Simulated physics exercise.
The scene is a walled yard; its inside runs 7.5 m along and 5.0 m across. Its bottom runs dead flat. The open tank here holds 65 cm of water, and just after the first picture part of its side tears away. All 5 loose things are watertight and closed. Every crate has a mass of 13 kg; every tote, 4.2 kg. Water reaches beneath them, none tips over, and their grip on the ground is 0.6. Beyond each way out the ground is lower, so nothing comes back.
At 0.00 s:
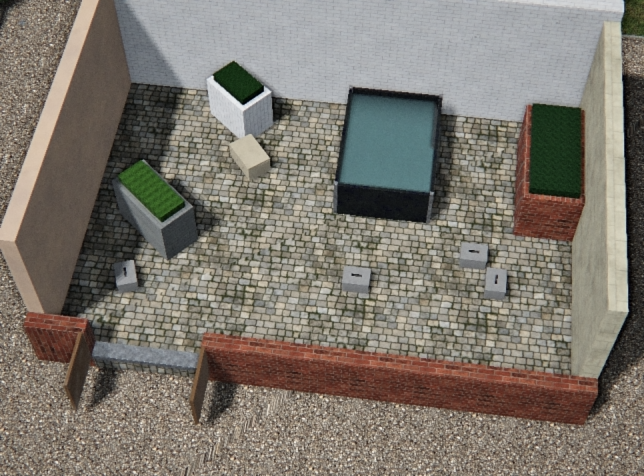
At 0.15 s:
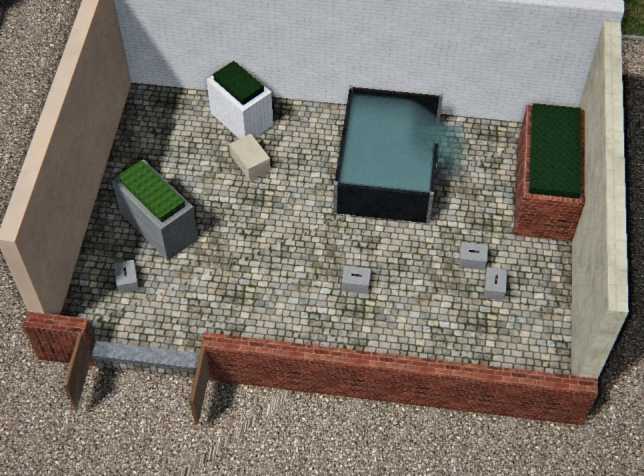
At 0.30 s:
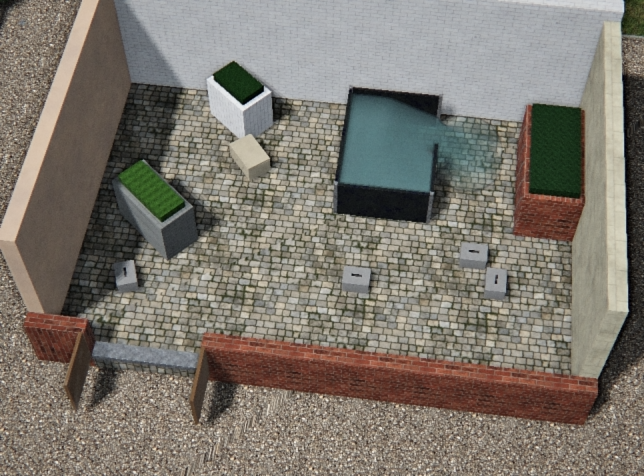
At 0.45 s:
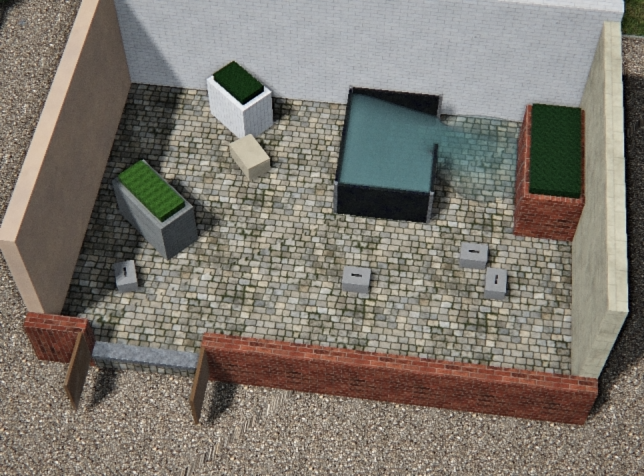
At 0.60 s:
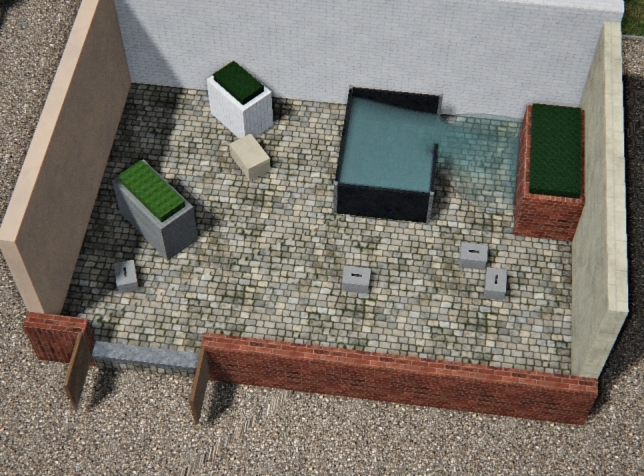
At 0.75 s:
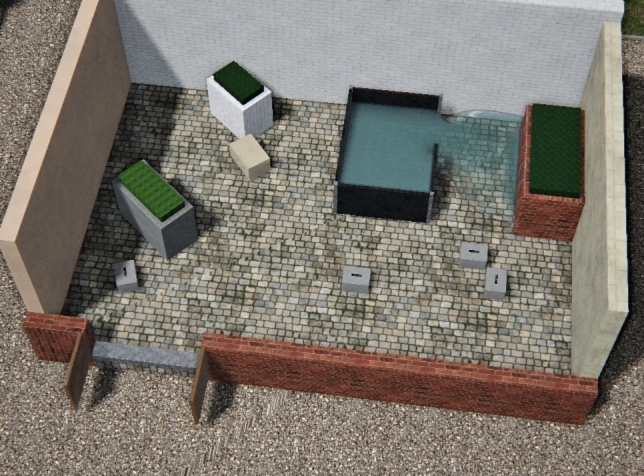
Water poured through a gap in the right side of a dark open tank in a walled yard, then spread across the paving to the brick planter, while the scattered blocks stayed still.
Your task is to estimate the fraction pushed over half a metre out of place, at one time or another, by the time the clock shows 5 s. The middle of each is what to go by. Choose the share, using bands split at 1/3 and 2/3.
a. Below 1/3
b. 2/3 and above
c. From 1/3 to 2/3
From 1/3 to 2/3 (c).
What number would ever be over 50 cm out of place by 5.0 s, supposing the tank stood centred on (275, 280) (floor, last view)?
Count: 3.
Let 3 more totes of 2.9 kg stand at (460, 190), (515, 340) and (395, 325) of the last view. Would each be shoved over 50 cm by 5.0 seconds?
The first comes out beyond the limit, the second beyond the limit, the third beyond the limit.
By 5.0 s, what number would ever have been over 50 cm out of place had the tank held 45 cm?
In that case the number is 2.
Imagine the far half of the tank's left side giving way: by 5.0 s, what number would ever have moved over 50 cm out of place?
Then it comes to 1 of them.
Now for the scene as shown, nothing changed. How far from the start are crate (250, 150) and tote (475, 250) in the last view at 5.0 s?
The first is off by 0 cm, the second by 350 cm.
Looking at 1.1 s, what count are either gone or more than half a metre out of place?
I count 0.
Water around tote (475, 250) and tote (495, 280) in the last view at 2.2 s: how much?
Close to 4 and 3 centimetres.
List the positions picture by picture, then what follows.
A crate at (249, 151) rests on the ground; a tote at (357, 276) rests on the ground; 2.7 m2 under water; 0 of 5 have shifted, in the first picture.
A crate at (249, 151), on the bottom; a tote at (357, 276), on the bottom; 3.3 m2 under water; 0 of 5 have shifted, in the second picture.
A crate at (249, 151) rests on the ground; a tote at (357, 276) rests on the ground; water covers 4.0 m2; 0 of 5 have shifted, in the third picture.
A crate at (249, 151) rests on the ground; a tote at (357, 276) rests on the ground; 4.8 m2 under water; 0 of 5 have shifted, in the fourth picture.
A crate at (249, 151), on the bottom; a tote at (357, 276), on the bottom; water covers 5.1 m2; 0 of 5 have shifted, in the fifth picture.
A crate at (249, 151) rests on the ground; a tote at (357, 276), on the bottom; water covers 5.4 m2; 0 of 5 have shifted, in the sixth picture.
After 1.1 s 0 of 5 are over 50 cm from their spots; 0 afloat.
After 2.2 s 2 of 5 are over 50 cm from their spots; 0 afloat.
After 3.5 s 2 of 5 are over 50 cm from their spots; 2 afloat.
After 5.0 s 2 of 5 are over 50 cm from their spots, and 2 have been at some point; 1 afloat.
